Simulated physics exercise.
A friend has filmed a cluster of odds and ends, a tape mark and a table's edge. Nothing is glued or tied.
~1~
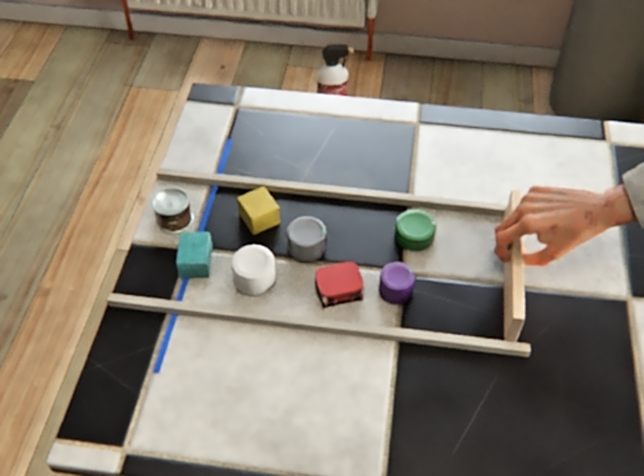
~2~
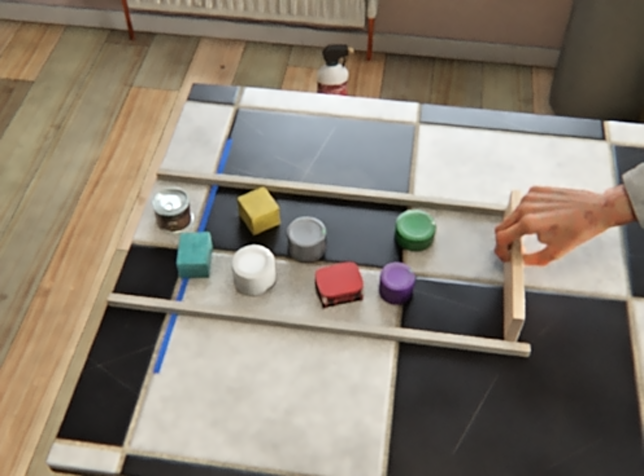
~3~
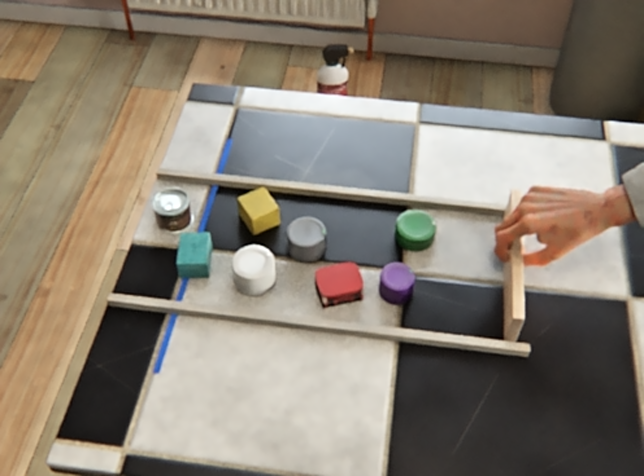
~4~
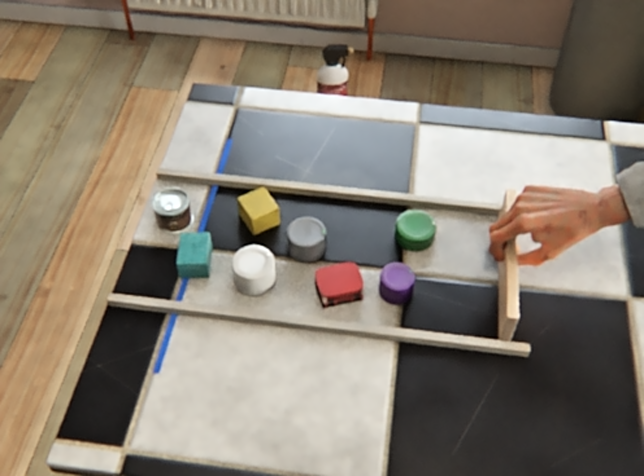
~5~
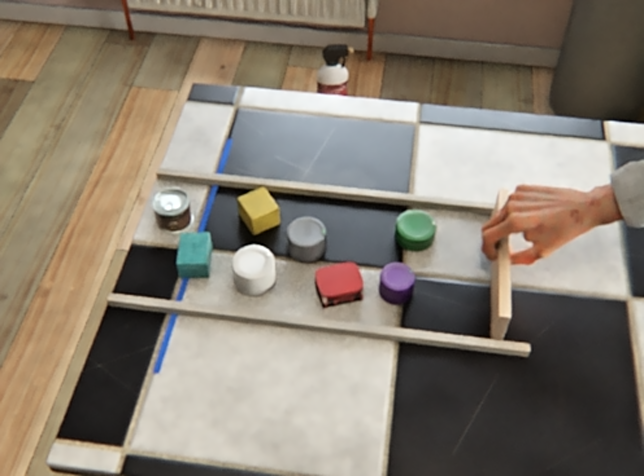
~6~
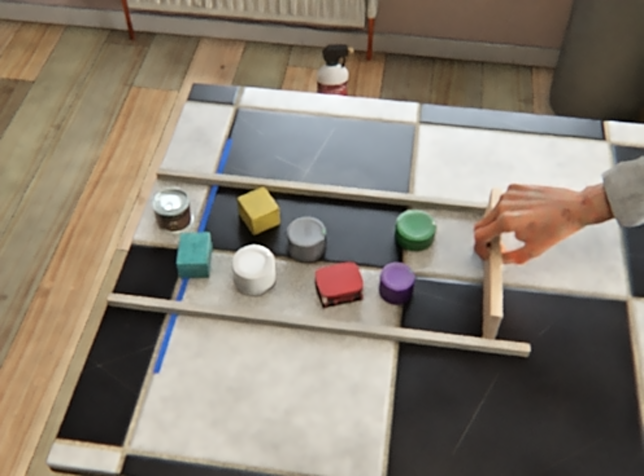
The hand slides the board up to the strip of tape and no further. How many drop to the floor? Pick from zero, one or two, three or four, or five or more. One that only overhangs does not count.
In the end the number that fall off is one or two.
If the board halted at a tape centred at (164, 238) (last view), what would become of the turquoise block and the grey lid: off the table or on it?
The turquoise block goes over; the grey lid is kept.
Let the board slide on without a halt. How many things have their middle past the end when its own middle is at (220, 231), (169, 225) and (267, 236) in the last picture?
It would be 0, 4 and 0.
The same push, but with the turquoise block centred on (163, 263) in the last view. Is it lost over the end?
Then it goes over.
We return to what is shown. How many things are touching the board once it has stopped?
In contact: 4.
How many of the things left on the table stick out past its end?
The number is 2.
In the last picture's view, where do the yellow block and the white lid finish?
About (158, 200), and the other about (136, 254).
Soon after, none off yet; brown pot at rest near (173, 211); turquoise block at rest near (195, 255); yellow block at rest near (259, 211).
In the end, the number that fall off is one or two; gone, turquoise block and brown pot.
